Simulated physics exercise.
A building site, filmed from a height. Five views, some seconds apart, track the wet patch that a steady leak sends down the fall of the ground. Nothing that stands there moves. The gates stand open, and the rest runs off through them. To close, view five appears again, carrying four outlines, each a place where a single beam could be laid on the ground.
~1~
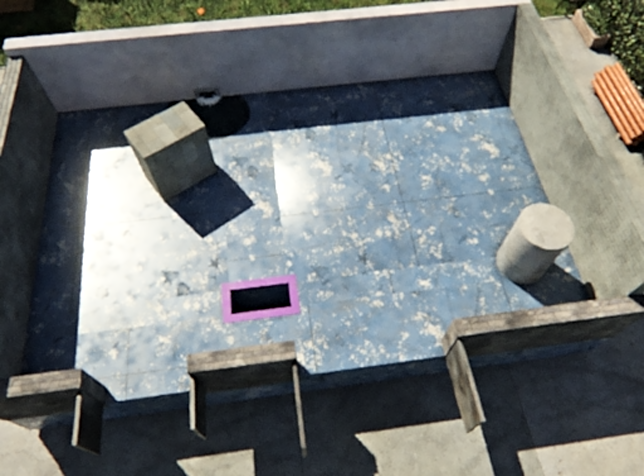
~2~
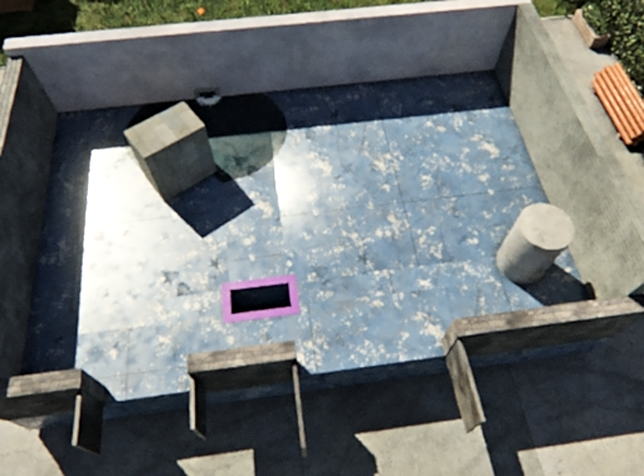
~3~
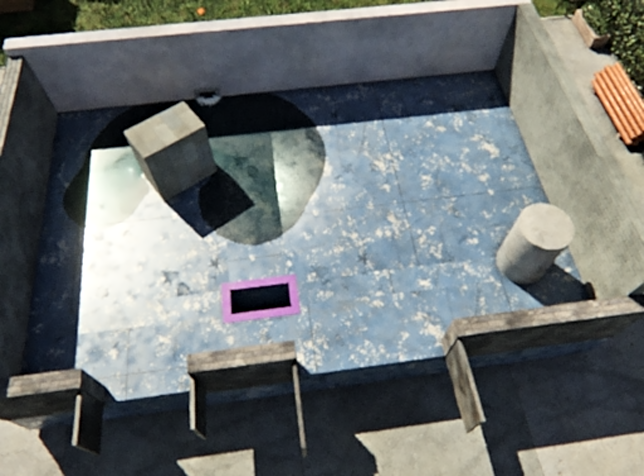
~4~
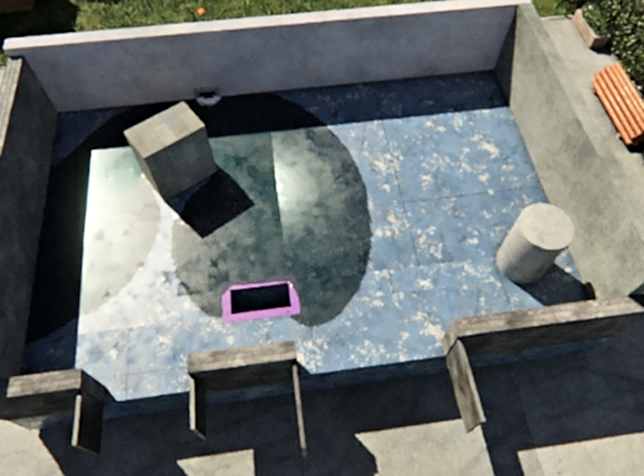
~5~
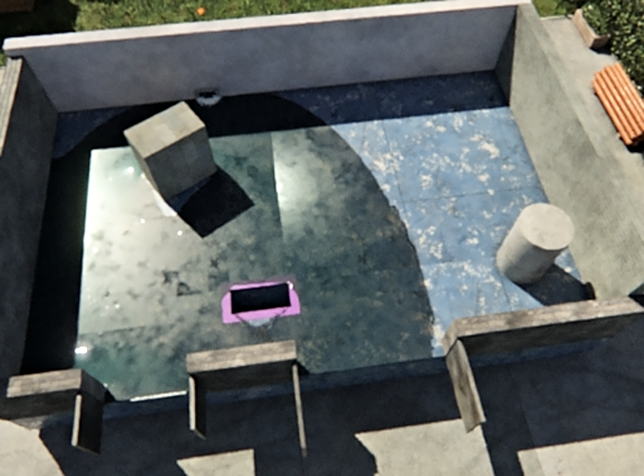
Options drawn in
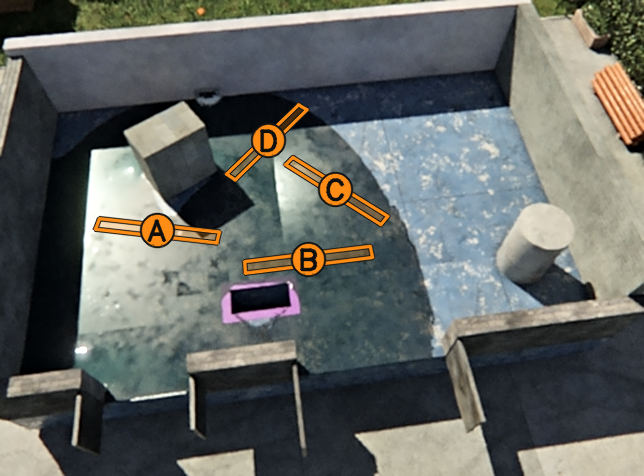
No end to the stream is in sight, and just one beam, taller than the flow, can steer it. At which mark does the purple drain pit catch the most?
A.
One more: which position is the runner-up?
It is C.
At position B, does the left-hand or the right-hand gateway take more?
The left one.
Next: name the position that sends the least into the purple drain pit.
B it is.
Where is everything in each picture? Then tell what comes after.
Outfall at (208, 93); purple drain pit at (260, 298); open gate at (153, 379); open gate at (370, 350); water covers 3 % of the ground and shows as far out as (224, 133); purple drain pit still dry.
Water covers 10 % of the ground and shows as far out as (254, 165); purple drain pit still dry.
Water covers 20 % of the ground and shows as far out as (67, 209); purple drain pit still dry.
Water covers 37 % of the ground and shows as far out as (33, 321); purple drain pit taking water.
53 % of the ground is wet; purple drain pit taking water.
On the marked copy, A from (97, 223) to (218, 237); B from (245, 267) to (371, 251); C from (289, 161) to (384, 220); D from (230, 177) to (302, 107).
With A, about 28 % of the stream runs into the purple drain pit, about 71 % out by the gates.
With B, about 2 % of the stream runs into the purple drain pit, about 98 % out by the gates.
With C, about 20 % of the stream runs into the purple drain pit, about 79 % out by the gates.
With D, about 13 % of the stream runs into the purple drain pit, about 86 % out by the gates.
